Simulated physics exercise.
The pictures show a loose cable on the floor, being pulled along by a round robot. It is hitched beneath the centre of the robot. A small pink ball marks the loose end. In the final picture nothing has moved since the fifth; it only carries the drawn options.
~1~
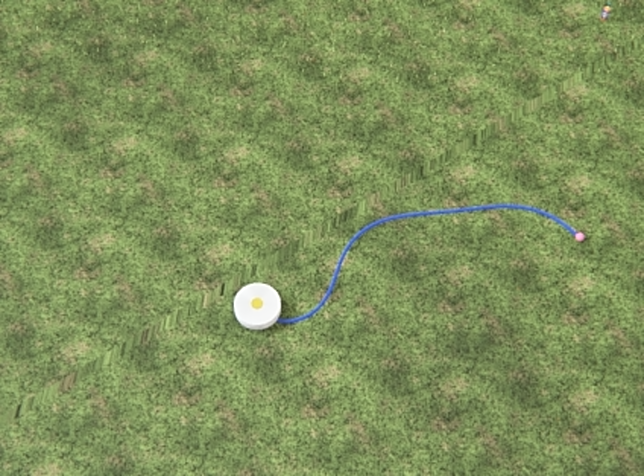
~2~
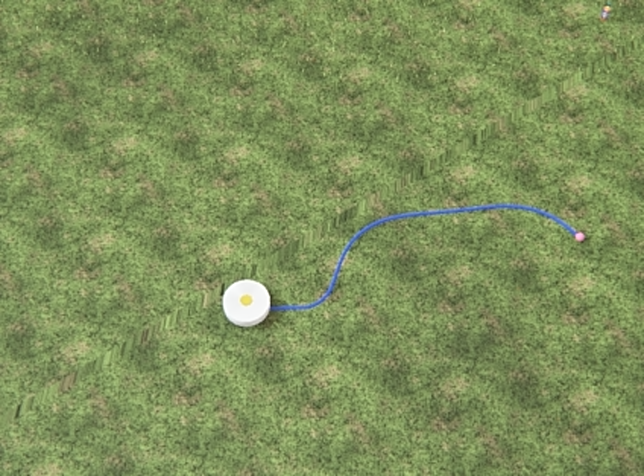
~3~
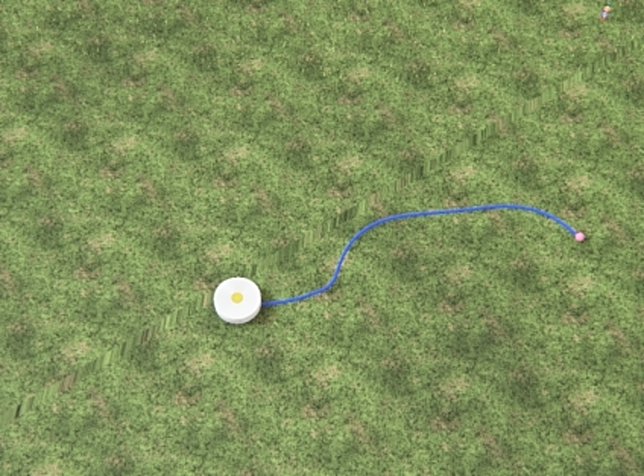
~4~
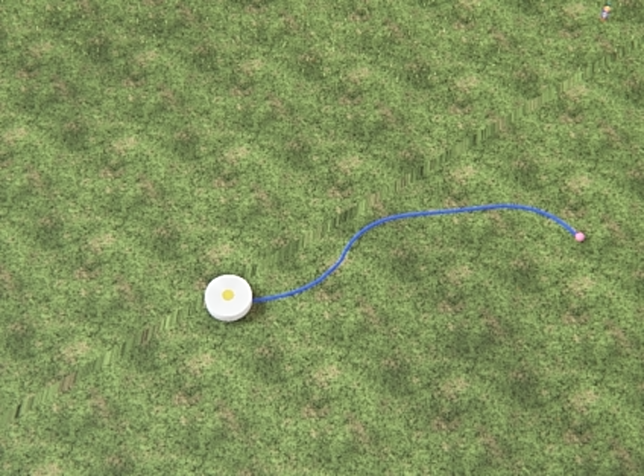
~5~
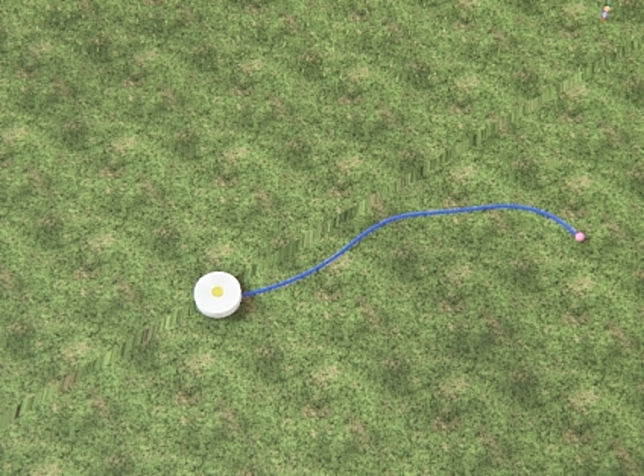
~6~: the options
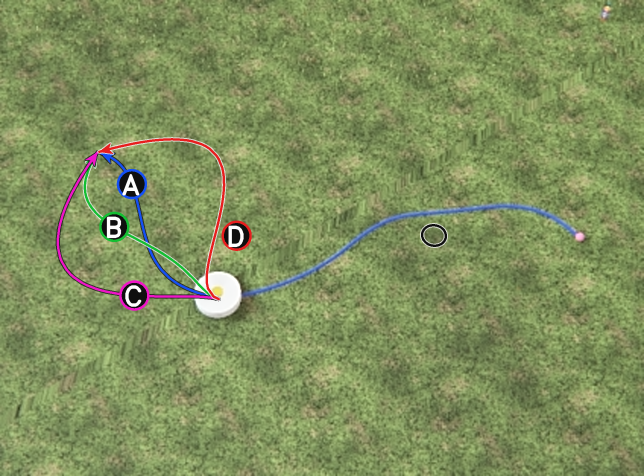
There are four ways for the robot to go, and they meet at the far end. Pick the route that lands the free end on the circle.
The end stops on the ring with C.
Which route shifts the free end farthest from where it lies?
That is C.
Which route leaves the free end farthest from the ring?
That is D.
On the marked copy, A from (219, 299) via (144, 232) to (101, 153); B from (219, 299) via (127, 234) to (97, 154); C from (219, 299) via (70, 274) to (98, 152); D from (219, 299) via (223, 172) to (99, 152); the ring at (434, 235).
With C. Early on, robot (102, 287), middle of the cable (308, 260), free end (498, 222).
Further on, robot (61, 211), middle of the cable (249, 262), free end (442, 232).
At the end, robot (96, 148), middle of the cable (242, 252), free end (435, 233); the free end is on the ring.
As for the rest, A leaves the free end at (467, 226); B leaves the free end at (456, 226); D leaves the free end at (473, 209).
